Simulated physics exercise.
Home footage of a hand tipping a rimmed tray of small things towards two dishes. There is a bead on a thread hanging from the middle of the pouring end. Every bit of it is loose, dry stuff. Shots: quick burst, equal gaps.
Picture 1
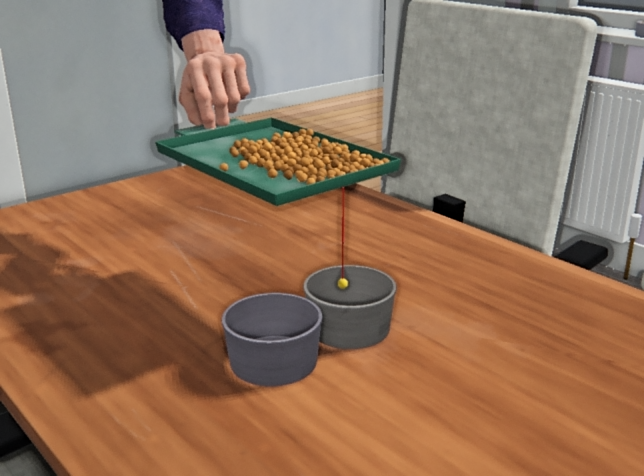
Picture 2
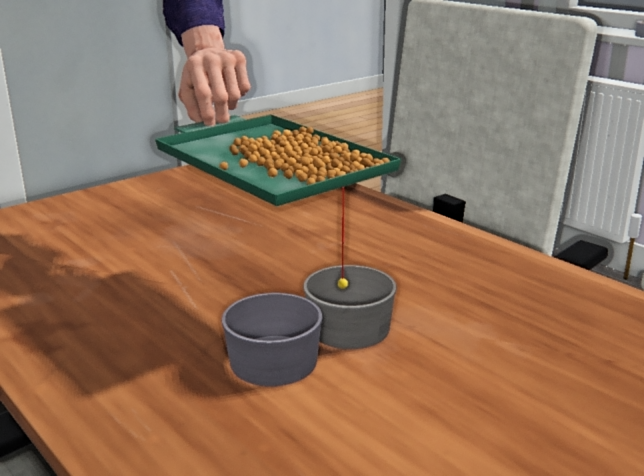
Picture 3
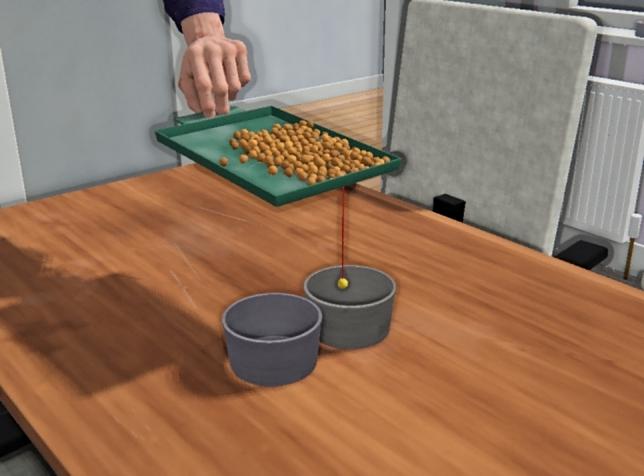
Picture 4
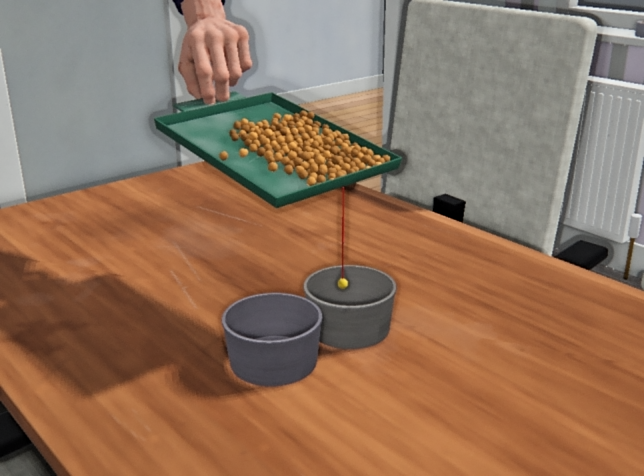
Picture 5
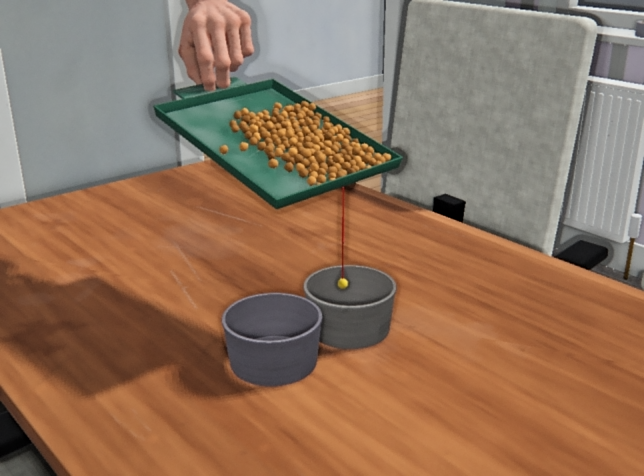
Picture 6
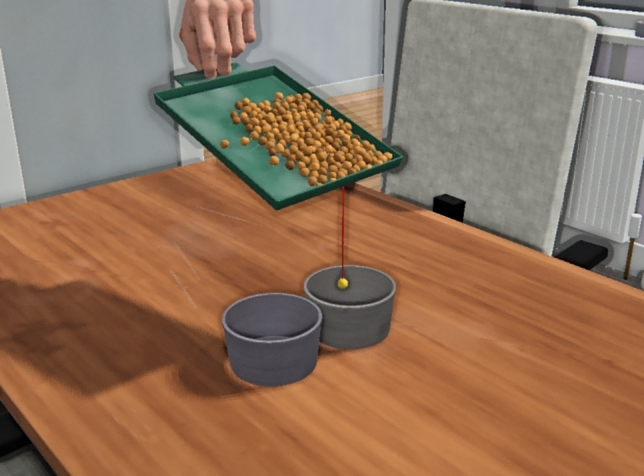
A green rimmed tray of roasted chickpeas starts out nearly level above two grey dishes on a wooden table, held by a hand at its far end. The hand turns the tray so it slopes gradually more steeply toward its near left corner, while the yellow bead hanging on its thread barely moves.
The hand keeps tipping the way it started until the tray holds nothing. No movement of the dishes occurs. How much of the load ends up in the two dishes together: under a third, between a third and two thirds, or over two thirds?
Together the dishes get under a third of it.
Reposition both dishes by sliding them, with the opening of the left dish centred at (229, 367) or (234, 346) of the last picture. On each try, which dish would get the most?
First try: The right-hand one. Second try: The right-hand one.
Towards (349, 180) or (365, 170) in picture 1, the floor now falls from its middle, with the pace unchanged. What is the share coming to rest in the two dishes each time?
Shares: 10 %, then 30 %.
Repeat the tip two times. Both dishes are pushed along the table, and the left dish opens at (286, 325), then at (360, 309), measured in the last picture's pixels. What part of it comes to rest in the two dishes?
About 40 per cent, then about 40 per cent.
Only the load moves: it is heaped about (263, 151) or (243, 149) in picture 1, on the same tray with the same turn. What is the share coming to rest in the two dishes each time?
You'd get about 10 per cent first and about 20 per cent second.
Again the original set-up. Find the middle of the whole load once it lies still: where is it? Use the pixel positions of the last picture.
Last view, centre at rest - approx. (358, 379).
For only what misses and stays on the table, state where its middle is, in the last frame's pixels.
Their middle ends up at roughly (379, 380).
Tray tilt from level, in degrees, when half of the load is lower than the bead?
Roughly 115 degrees from level.
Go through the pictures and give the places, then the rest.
Corners of the pouring end at (276, 193) and (398, 159), level; middle of the load at (301, 158), roasted chickpeas; left dish at (302, 354); right dish at (380, 319); bead on its thread at (343, 284), in the first picture.
Corners of the pouring end at (276, 194) and (398, 159), level; middle of the load at (301, 156), in the second picture.
Corners of the pouring end at (277, 195) and (399, 158), tipped barely, lowest at the left corner; middle of the load at (301, 153), in the third picture.
Corners of the pouring end at (277, 196) and (399, 158), tipped a little, lowest at the left corner; middle of the load at (302, 147), in the fourth picture.
Corners of the pouring end at (277, 198) and (400, 157), tipped a little, lowest at the left corner; middle of the load at (302, 142), in the fifth picture.
Corners of the pouring end at (278, 200) and (401, 156), tipped clearly, lowest at the left corner; middle of the load at (303, 137); left dish at (302, 354); right dish at (380, 319), in the sixth picture.
Soon, tray tipped steeply; most on the tray; a stray few in the right dish; a small part outside both; a small part in the air.
A while on, tray tipped past a quarter turn; most on the tray; a stray few in the left dish; a small part outside both; a stray few in the air.
Towards the end, tray tipped past a quarter turn; a small part in the left dish; a stray few in the right dish; most outside both.
Finally, tray tipped past a quarter turn; a small part in the left dish; a stray few in the right dish; most outside both.
